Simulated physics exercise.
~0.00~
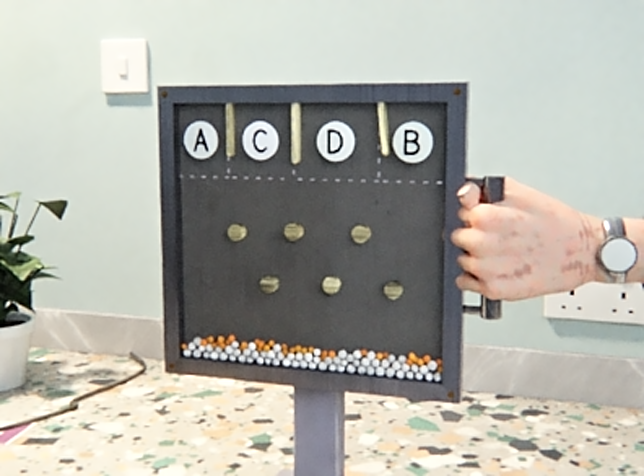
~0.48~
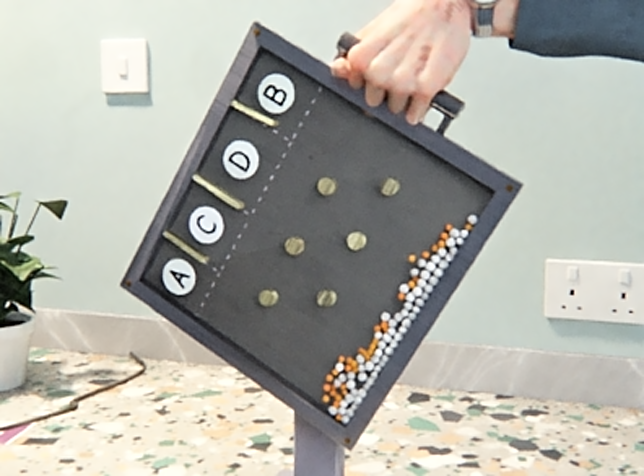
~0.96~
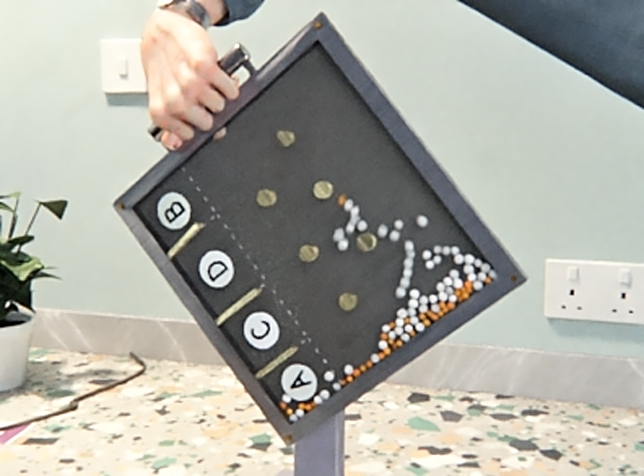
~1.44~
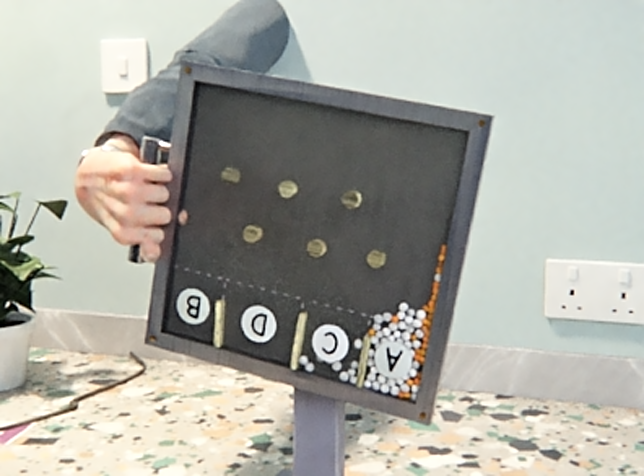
A hand turns the framed case anticlockwise until white and orange beads mostly fill pocket A.
